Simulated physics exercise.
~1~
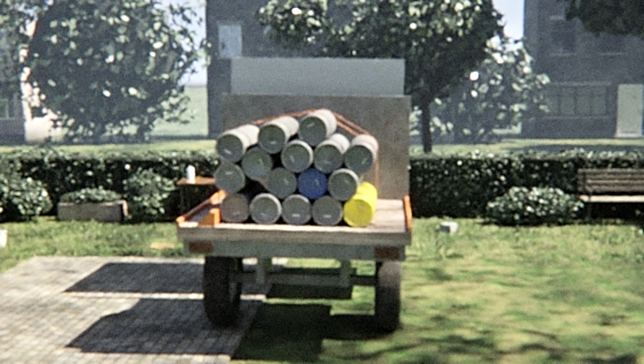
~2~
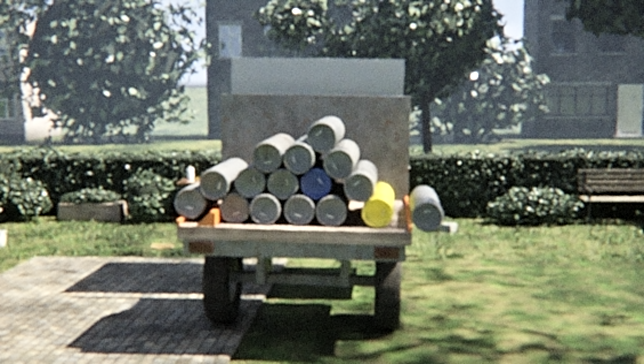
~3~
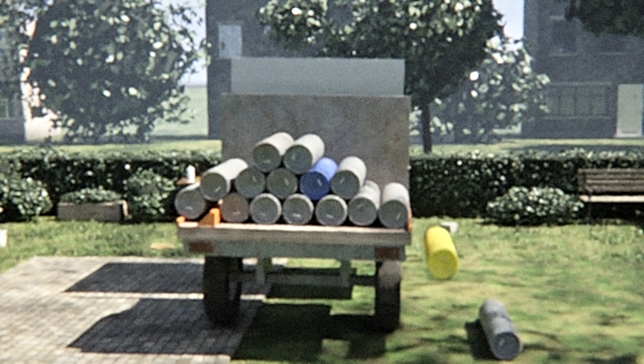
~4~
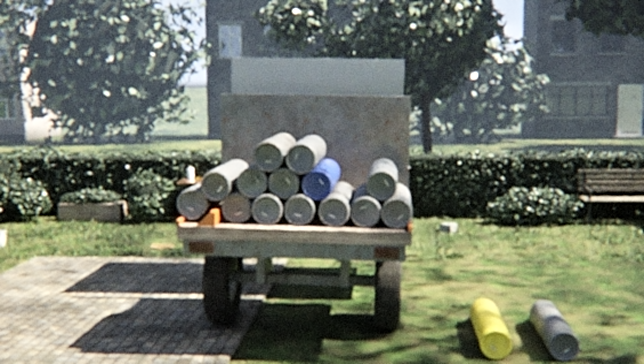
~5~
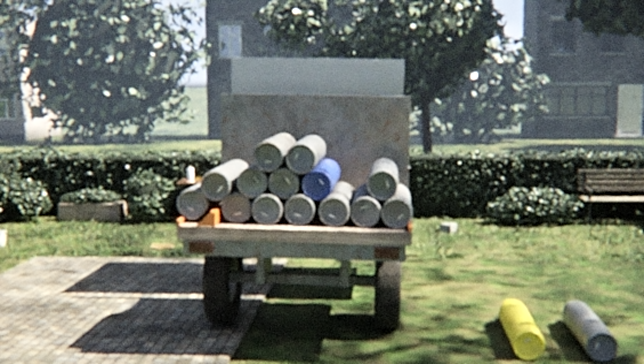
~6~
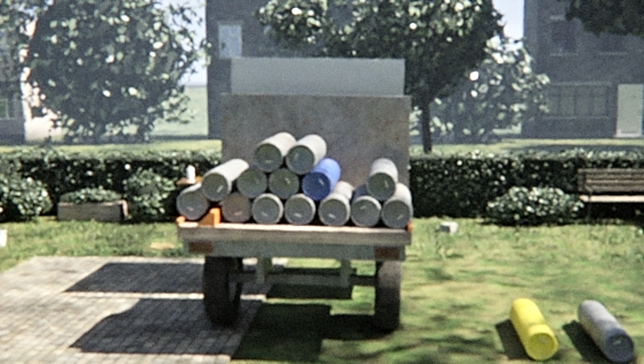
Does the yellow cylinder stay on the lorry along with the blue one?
No, the yellow cylinder goes over the right edge and ends up on the grass. The blue one stays aboard, resting up on the others.
